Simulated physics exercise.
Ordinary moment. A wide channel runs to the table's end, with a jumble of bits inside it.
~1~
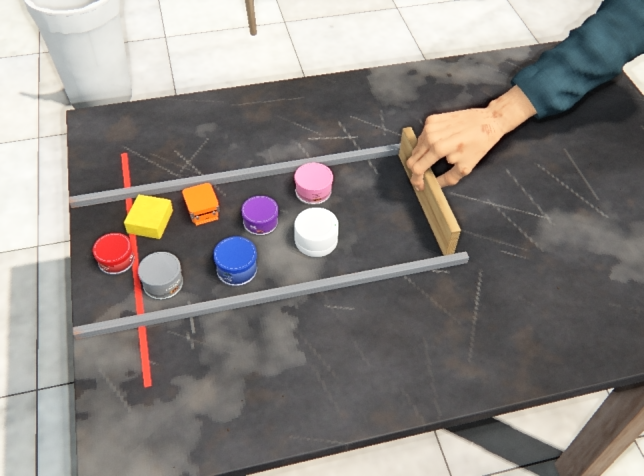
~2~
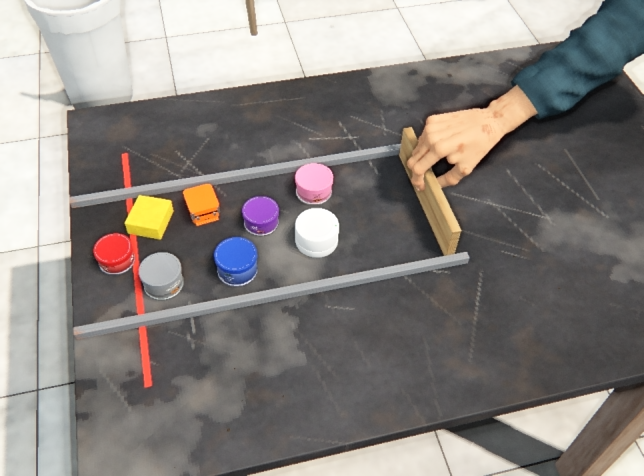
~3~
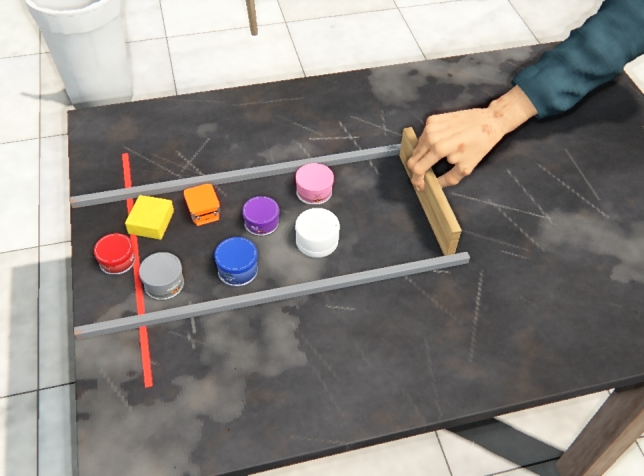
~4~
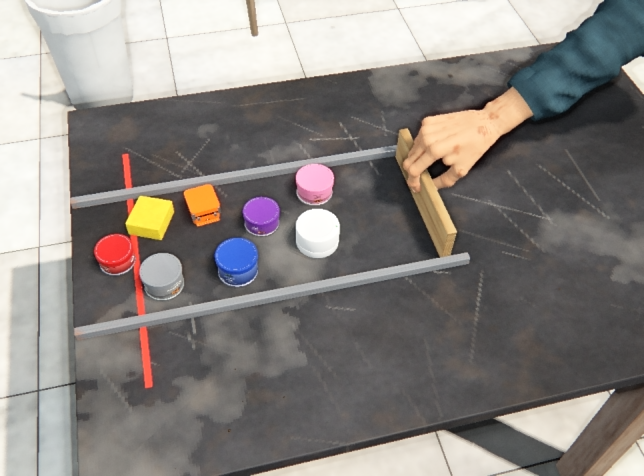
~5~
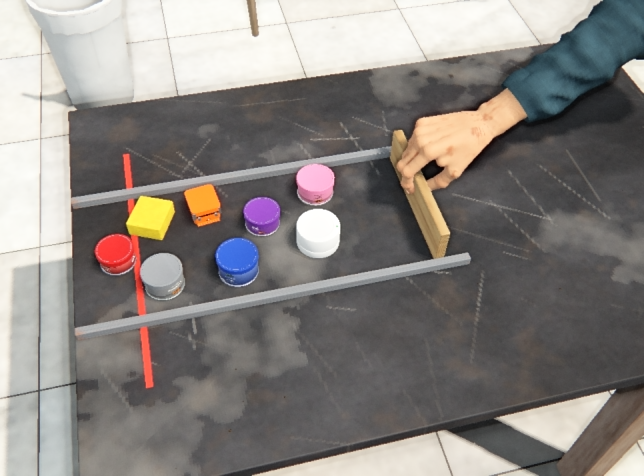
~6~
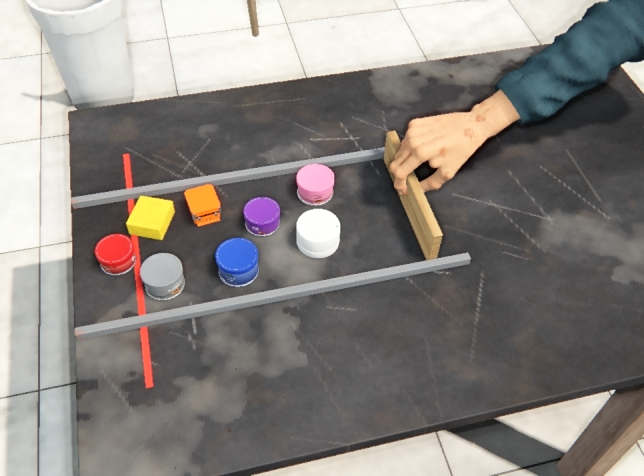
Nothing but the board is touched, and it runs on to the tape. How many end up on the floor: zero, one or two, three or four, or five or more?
The count that falls off is a single one or a pair.
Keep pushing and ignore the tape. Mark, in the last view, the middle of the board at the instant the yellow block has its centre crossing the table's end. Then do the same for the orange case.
When the yellow block crosses, the middle is near (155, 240); when the orange case crosses, near (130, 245).
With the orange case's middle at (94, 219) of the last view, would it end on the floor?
Starting there, it drops down in the end.
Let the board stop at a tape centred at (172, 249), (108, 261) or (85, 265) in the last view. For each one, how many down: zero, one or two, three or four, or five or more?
In order of the three spots, it's none at all, then five or over, then five or more.
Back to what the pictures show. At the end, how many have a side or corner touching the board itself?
Contact count: 3.
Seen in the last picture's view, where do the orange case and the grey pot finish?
The orange case comes to rest close to (75, 218), while the grey pot rests close to (76, 294).
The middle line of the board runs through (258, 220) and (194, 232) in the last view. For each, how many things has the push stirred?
First 5, after that 7.
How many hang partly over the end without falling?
The number is 3.
Early on, none off yet; red pot at rest near (116, 255); yellow block at rest near (151, 218); grey pot at rest near (163, 277).
A while later, none off yet; red pot at rest near (116, 255); yellow block at rest near (151, 218); grey pot at rest near (162, 277).
Further along, none off yet; red pot at rest near (116, 255); yellow block travelled about its own width near (92, 231); grey pot travelled about its own width near (100, 289).
Finally, the number that fall off is one or two; lost, yellow block.
